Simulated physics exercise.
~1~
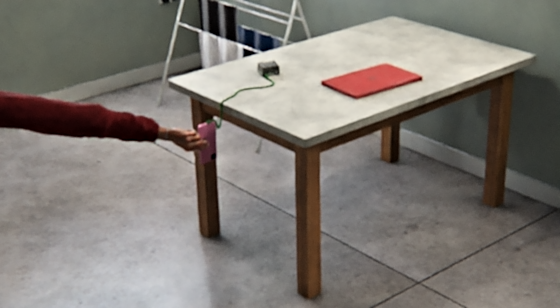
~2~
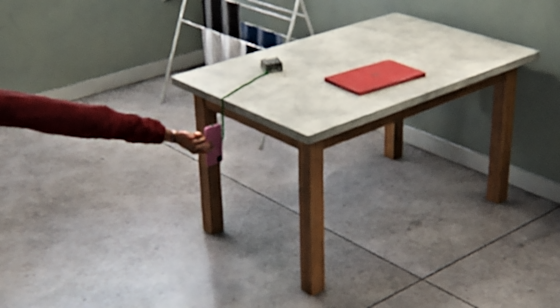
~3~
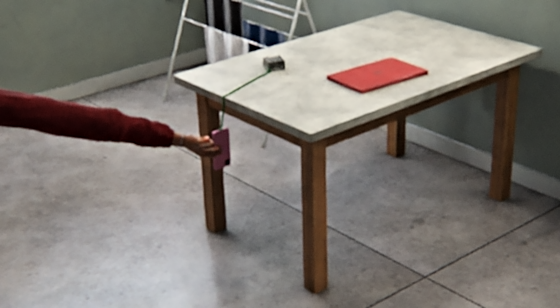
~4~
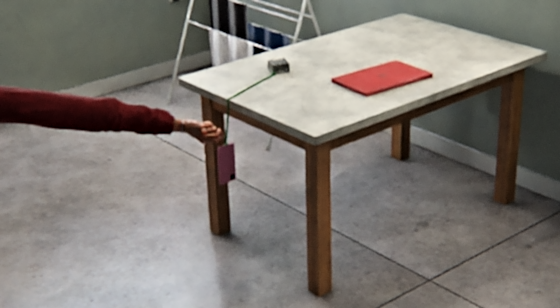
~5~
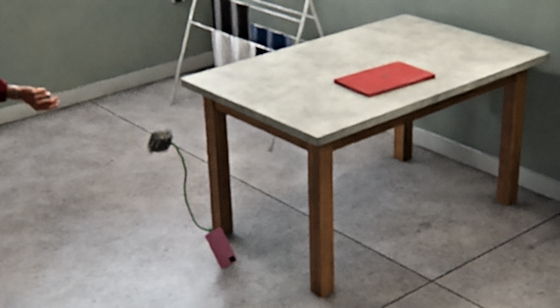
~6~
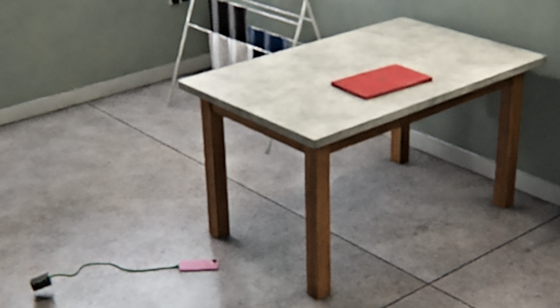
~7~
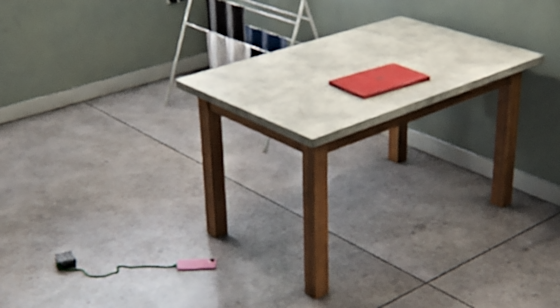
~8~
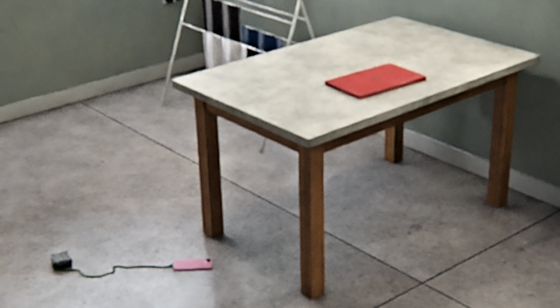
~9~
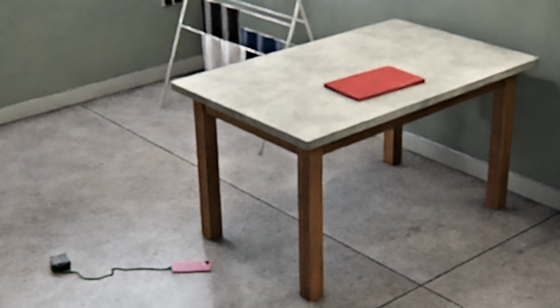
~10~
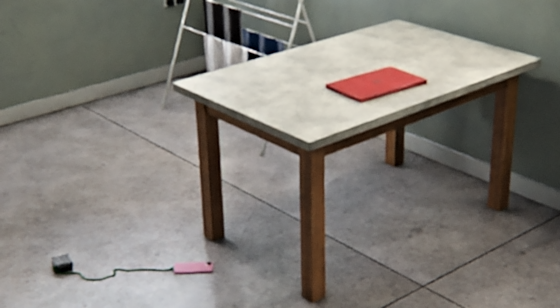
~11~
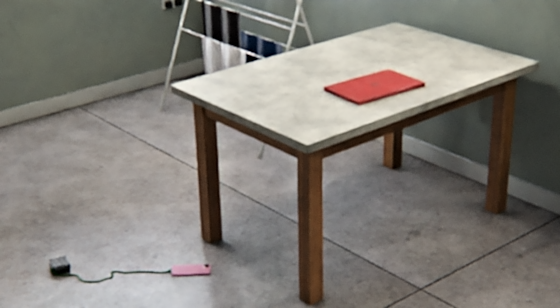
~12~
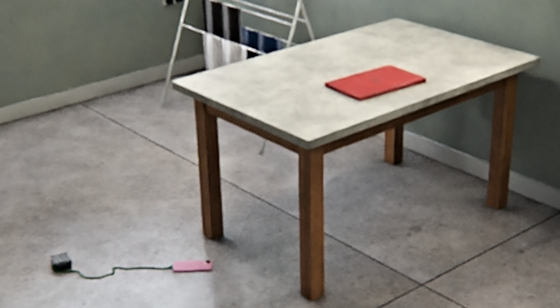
A pink phone, released by a hand, drops and drags a tied black box floorward.
